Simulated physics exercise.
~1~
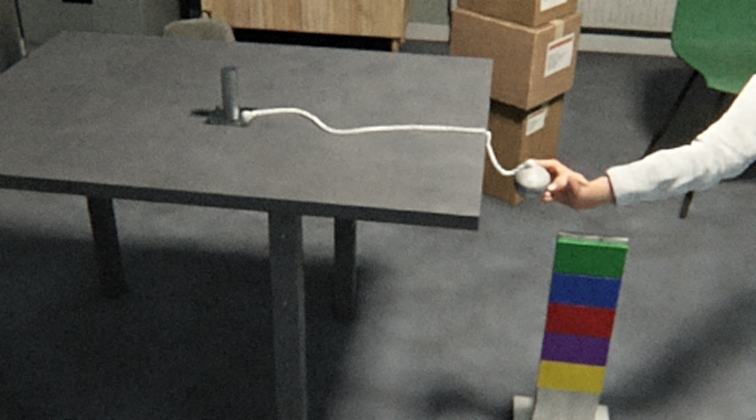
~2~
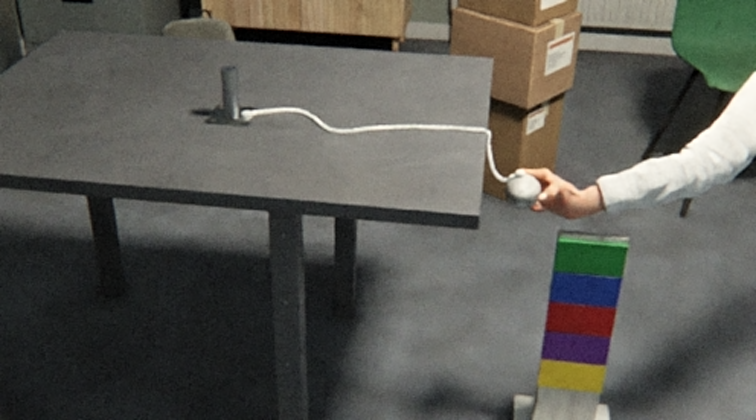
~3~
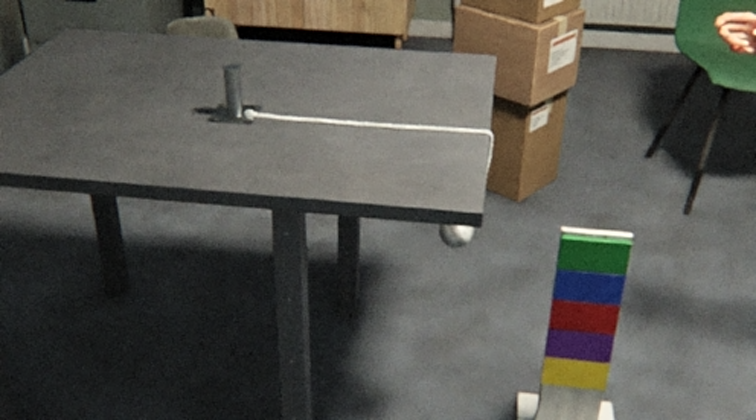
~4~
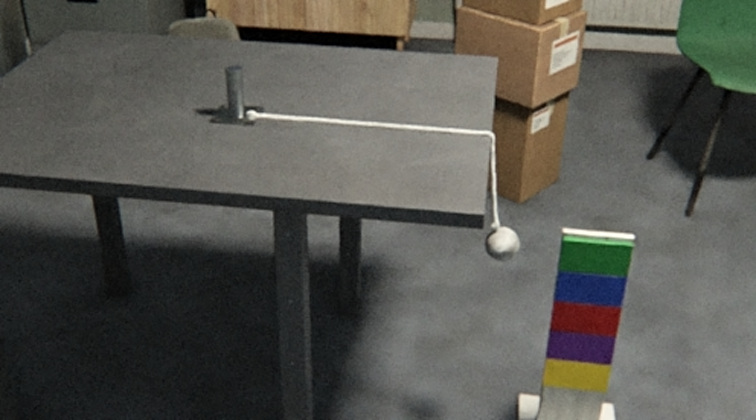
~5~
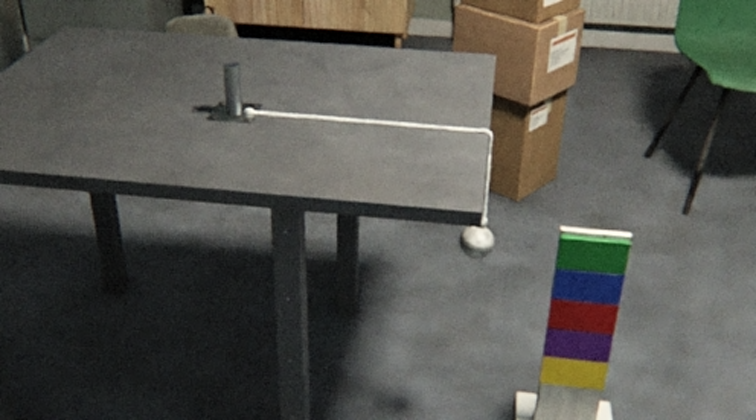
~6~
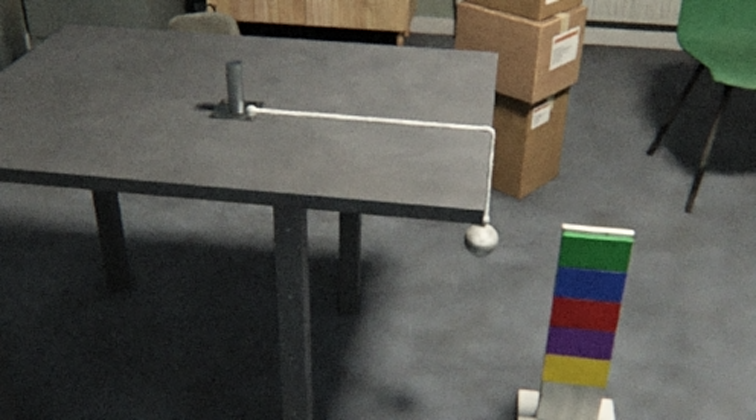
Office with a dark desk, a hand releasing a corded white ball that swings below the edge and hangs level with green.
